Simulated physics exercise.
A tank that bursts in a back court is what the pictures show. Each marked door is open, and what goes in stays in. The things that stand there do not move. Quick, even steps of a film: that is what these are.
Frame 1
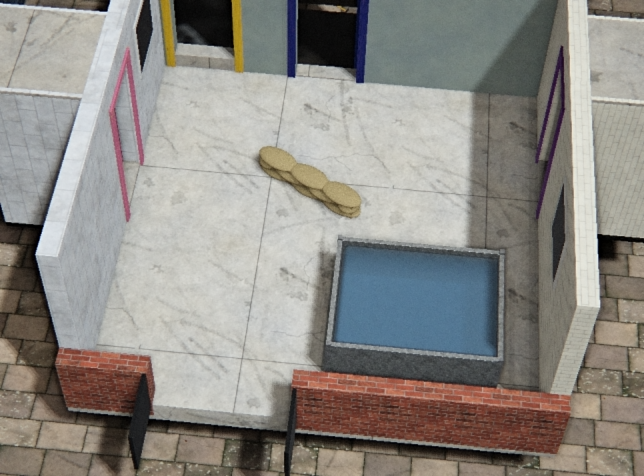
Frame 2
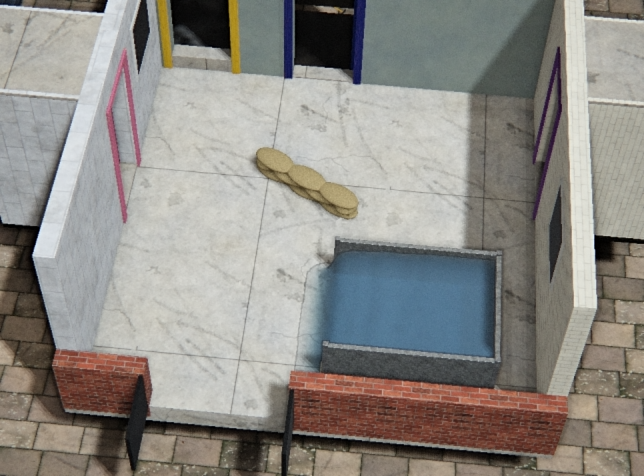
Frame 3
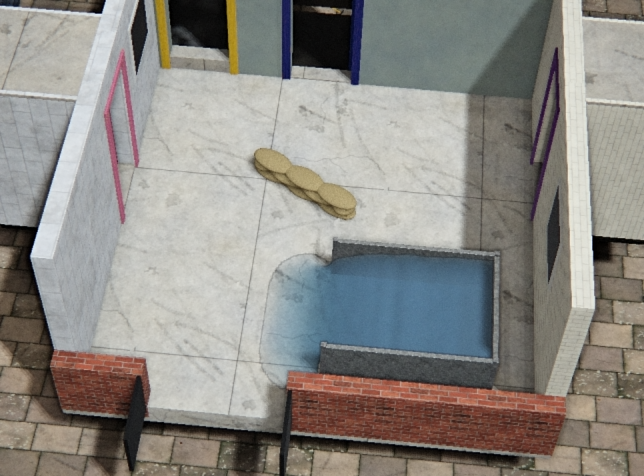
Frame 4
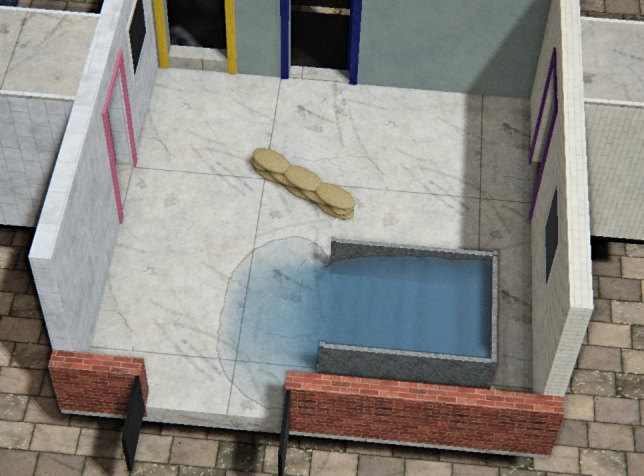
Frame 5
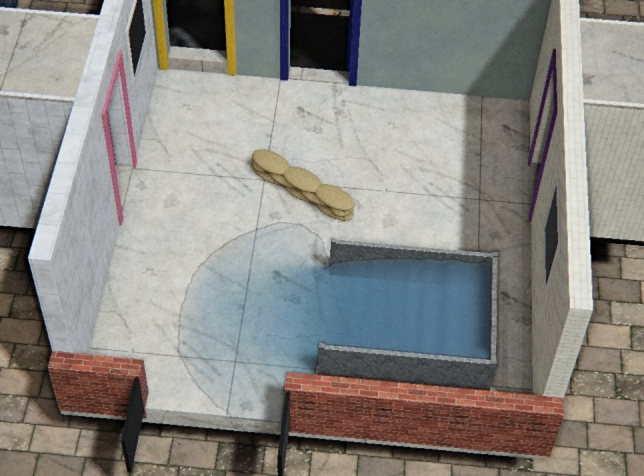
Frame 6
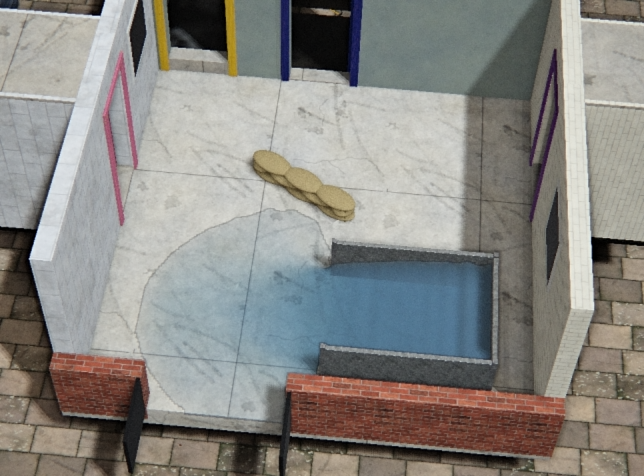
In a walled court, a tank's left side opens and water spreads left across the floor.
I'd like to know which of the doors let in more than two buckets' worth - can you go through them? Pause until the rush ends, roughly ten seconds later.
As I see it, the pink door lets the inflow pass two buckets. The purple door keeps the inflow to two buckets or less. The yellow door keeps the inflow to two buckets or less. The blue door lets the inflow pass two buckets.
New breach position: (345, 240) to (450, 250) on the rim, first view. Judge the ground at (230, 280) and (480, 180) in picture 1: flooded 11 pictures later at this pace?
Log: Point 1 unreached; point 2 inundated.
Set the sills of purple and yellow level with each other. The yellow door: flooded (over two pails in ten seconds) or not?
Looks like yellow ends up over there.
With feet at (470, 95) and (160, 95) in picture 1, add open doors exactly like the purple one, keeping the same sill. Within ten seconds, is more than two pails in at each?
Falls short, then goes past it.
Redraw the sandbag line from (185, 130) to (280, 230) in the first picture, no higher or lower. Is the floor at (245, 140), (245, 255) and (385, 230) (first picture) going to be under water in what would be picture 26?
Spot one: Still bare; spot two: Drenched; spot three: Still bare.
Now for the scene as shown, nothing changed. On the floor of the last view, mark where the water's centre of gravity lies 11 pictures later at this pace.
Centre of mass: Roughly (261, 306).
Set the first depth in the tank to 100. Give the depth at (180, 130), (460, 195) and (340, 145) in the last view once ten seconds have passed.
Taking the places in turn, I get roughly 8, 10 and 4 percent.
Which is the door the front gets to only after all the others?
That would be the door marked purple.
A moment on, water covers 35 % of the floor; the pink door wet at the sill, nothing in, the purple door not reached, the yellow door not reached, the blue door not reached.
Next, water covers 40 % of the floor; the pink door under two buckets in, the purple door not reached, the yellow door not reached, the blue door not reached.
Then, water covers 45 % of the floor; the pink door over two buckets in, the purple door not reached, the yellow door wet at the sill, nothing in, the blue door not reached.
Later, water covers 70 % of the floor; the pink door over two buckets in, the purple door not reached, the yellow door wet at the sill, nothing in, the blue door under two buckets in.
In the end, water covers 95 % of the floor; the pink door over two buckets in, the purple door wet at the sill, nothing in, the yellow door wet at the sill, nothing in, the blue door over two buckets in.
